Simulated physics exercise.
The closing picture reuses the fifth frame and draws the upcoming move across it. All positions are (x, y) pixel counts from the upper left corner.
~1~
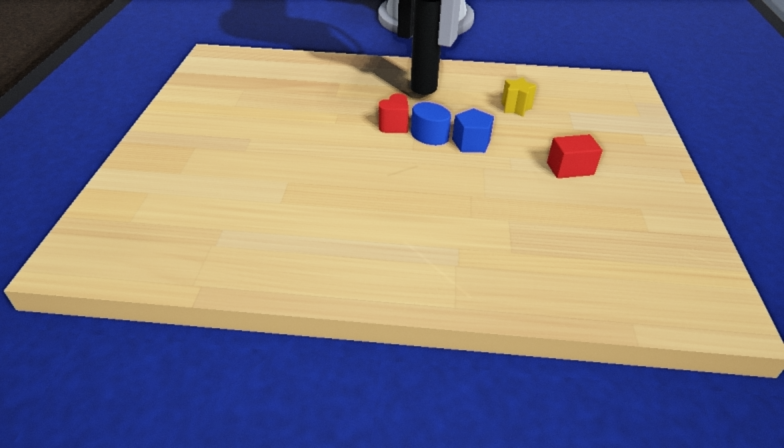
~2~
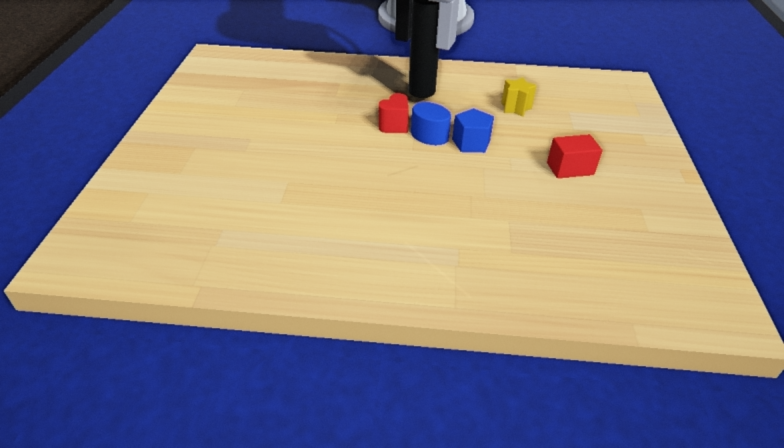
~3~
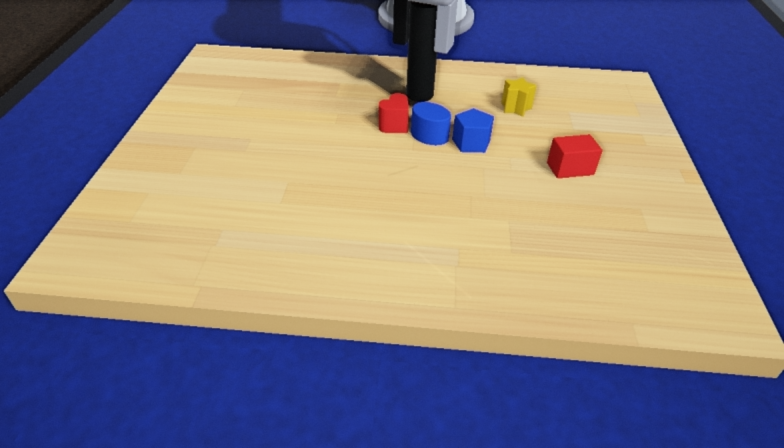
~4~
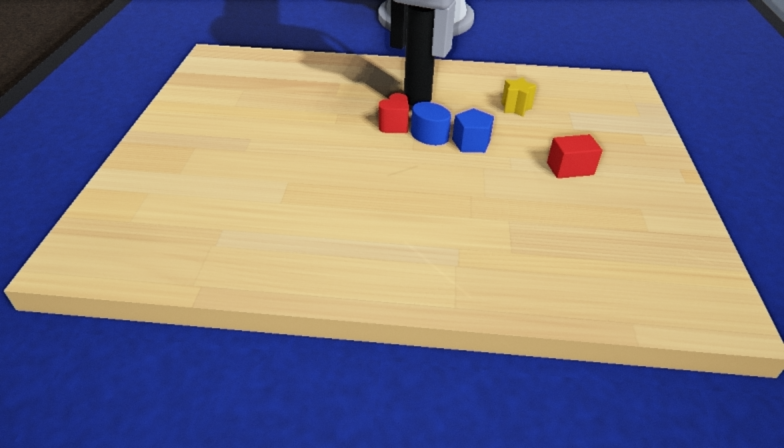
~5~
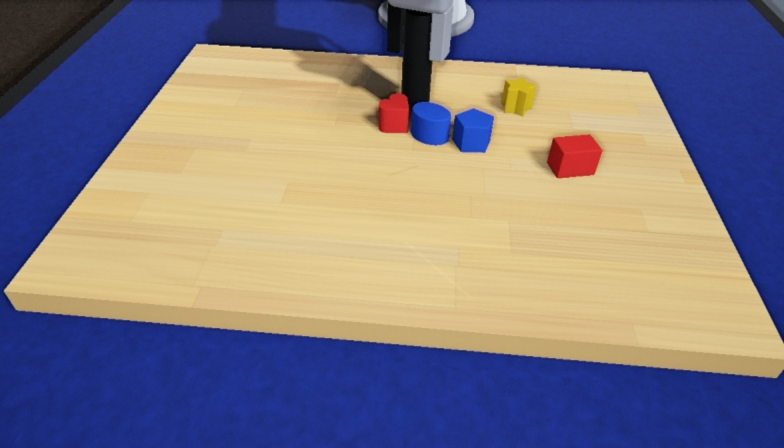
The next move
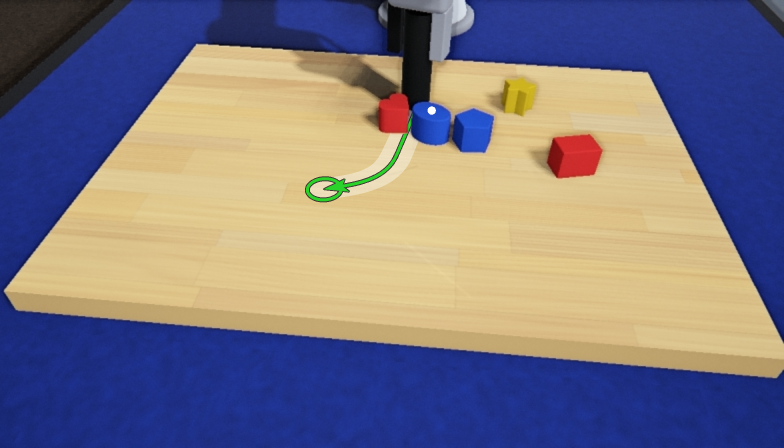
A black pusher slides slowly toward the gap between the red heart and blue oval.
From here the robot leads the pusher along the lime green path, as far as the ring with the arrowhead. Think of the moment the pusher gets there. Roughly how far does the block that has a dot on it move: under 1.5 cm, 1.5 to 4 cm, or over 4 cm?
Goes 1.5 to 4 cm.
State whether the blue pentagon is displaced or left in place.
That block stays.
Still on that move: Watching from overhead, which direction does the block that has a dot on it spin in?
Looking from above, the answer is counterclockwise.
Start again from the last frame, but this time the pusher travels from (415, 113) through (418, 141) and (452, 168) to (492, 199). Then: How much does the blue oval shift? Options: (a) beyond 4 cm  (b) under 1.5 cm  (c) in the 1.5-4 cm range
Letter a.
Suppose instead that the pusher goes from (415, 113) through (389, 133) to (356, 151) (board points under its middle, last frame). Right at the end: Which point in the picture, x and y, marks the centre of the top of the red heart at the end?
Most likely (346, 143).
The line goes from (415, 113) by way of (402, 142) and (381, 174) to (324, 189); the dot is on the blue oval.
What follows on the original path. One third of the way, pusher (402, 133); red heart (370, 120), turned 75° clockwise; blue oval (436, 123), turned 70° anticlockwise.
Two thirds of the way, pusher (380, 165); red heart (366, 124), turned 115° clockwise; blue oval (437, 123), turned 75° anticlockwise.
At the end, pusher (324, 179); red heart (366, 124), turned 115° clockwise; blue oval (437, 123), turned 75° anticlockwise; blue pentagon unmoved.
